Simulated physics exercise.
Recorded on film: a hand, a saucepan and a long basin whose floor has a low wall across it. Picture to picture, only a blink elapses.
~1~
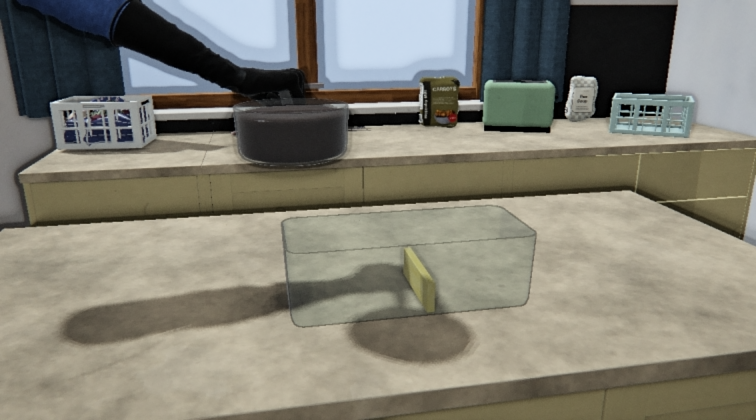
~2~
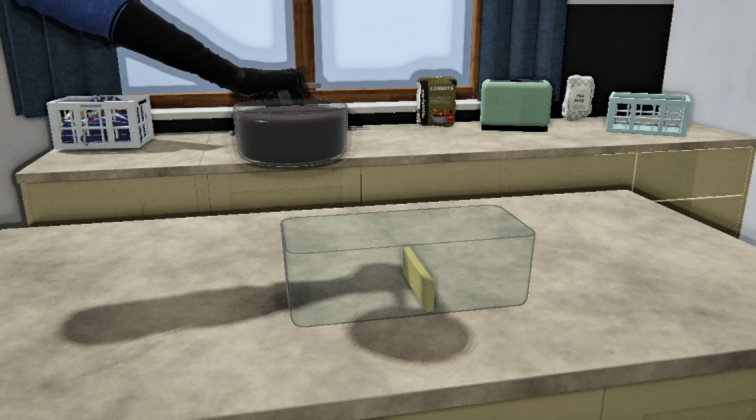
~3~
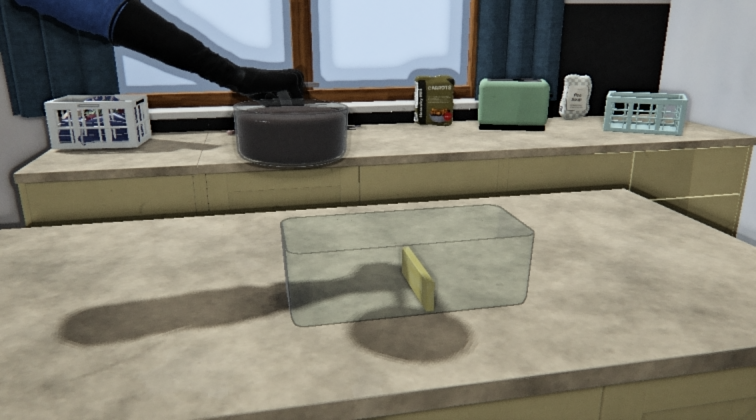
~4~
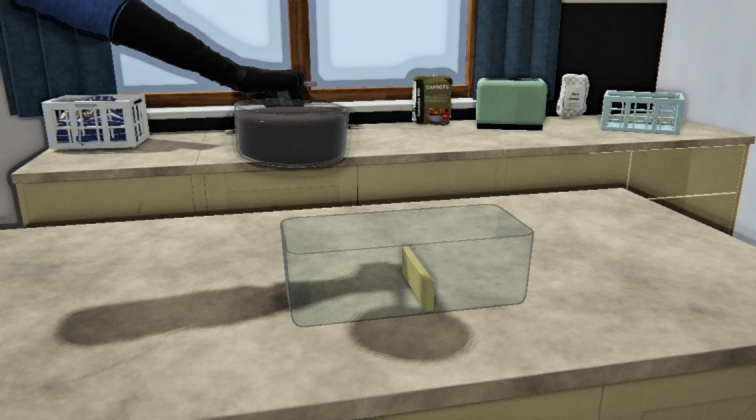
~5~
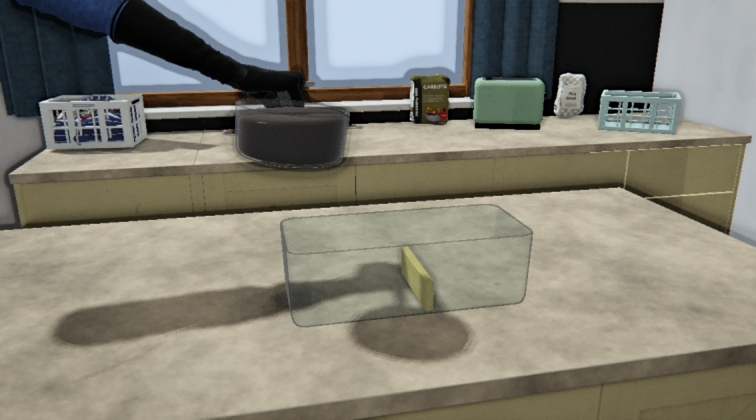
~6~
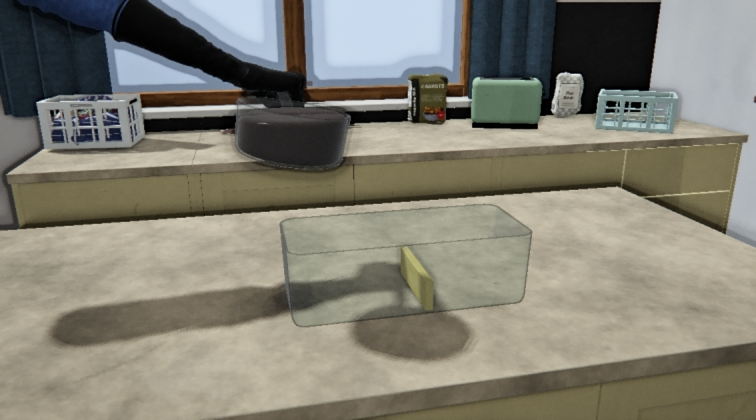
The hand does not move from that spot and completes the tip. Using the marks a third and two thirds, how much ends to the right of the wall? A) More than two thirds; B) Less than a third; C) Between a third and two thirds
The answer is B.
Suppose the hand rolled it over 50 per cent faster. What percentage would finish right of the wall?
I'd say roughly 5 in every hundred ends up there.
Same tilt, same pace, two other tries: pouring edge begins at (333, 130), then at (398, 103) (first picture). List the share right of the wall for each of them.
First about 5, then 75 per cent.
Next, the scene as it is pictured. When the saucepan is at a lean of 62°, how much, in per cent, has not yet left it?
45 per cent or so.
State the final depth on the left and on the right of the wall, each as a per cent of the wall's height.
The left side sits at 60 per cent and the right side at 10.
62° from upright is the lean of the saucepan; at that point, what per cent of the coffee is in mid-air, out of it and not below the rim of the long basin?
I'd say some 35 per cent.
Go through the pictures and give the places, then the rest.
In the first frame, it leans 0°; its right rim is at (347, 105); the coffee meets the walls at (236, 114) and (345, 111); the long basin's rim runs from (284, 236) to (518, 220); the wall's top is at (418, 265).
In the second frame, it leans 0°; its right rim is at (346, 106); the coffee meets the walls at (236, 115) and (344, 112).
In the third frame, it leans 2°; its right rim is at (347, 108); the coffee meets the walls at (237, 115) and (345, 113).
In the fourth frame, it leans 4°; its right rim is at (347, 110); the coffee meets the walls at (237, 116) and (344, 114).
In the fifth frame, it leans 6°; its right rim is at (348, 113); the coffee meets the walls at (238, 116) and (345, 114).
In the sixth frame, it leans 10°; its right rim is at (348, 117); the coffee meets the walls at (239, 117) and (346, 115).
A moment on, the saucepan is tipped part way and 47 per cent is still to pour, 19 is left of the wall and 1 right of it.
Next, the saucepan is tipped on its side and 7 per cent is still to pour, 77 is left of the wall and 8 right of it.
Then the saucepan is tipped right over and 0 per cent is still to pour, 89 is left of the wall and 10 right of it.
Later the saucepan is tipped right over and 0 per cent is still to pour, 89 is left of the wall and 10 right of it.
In the end 89 per cent lies left of the wall, 10 right of it and 2 outside.
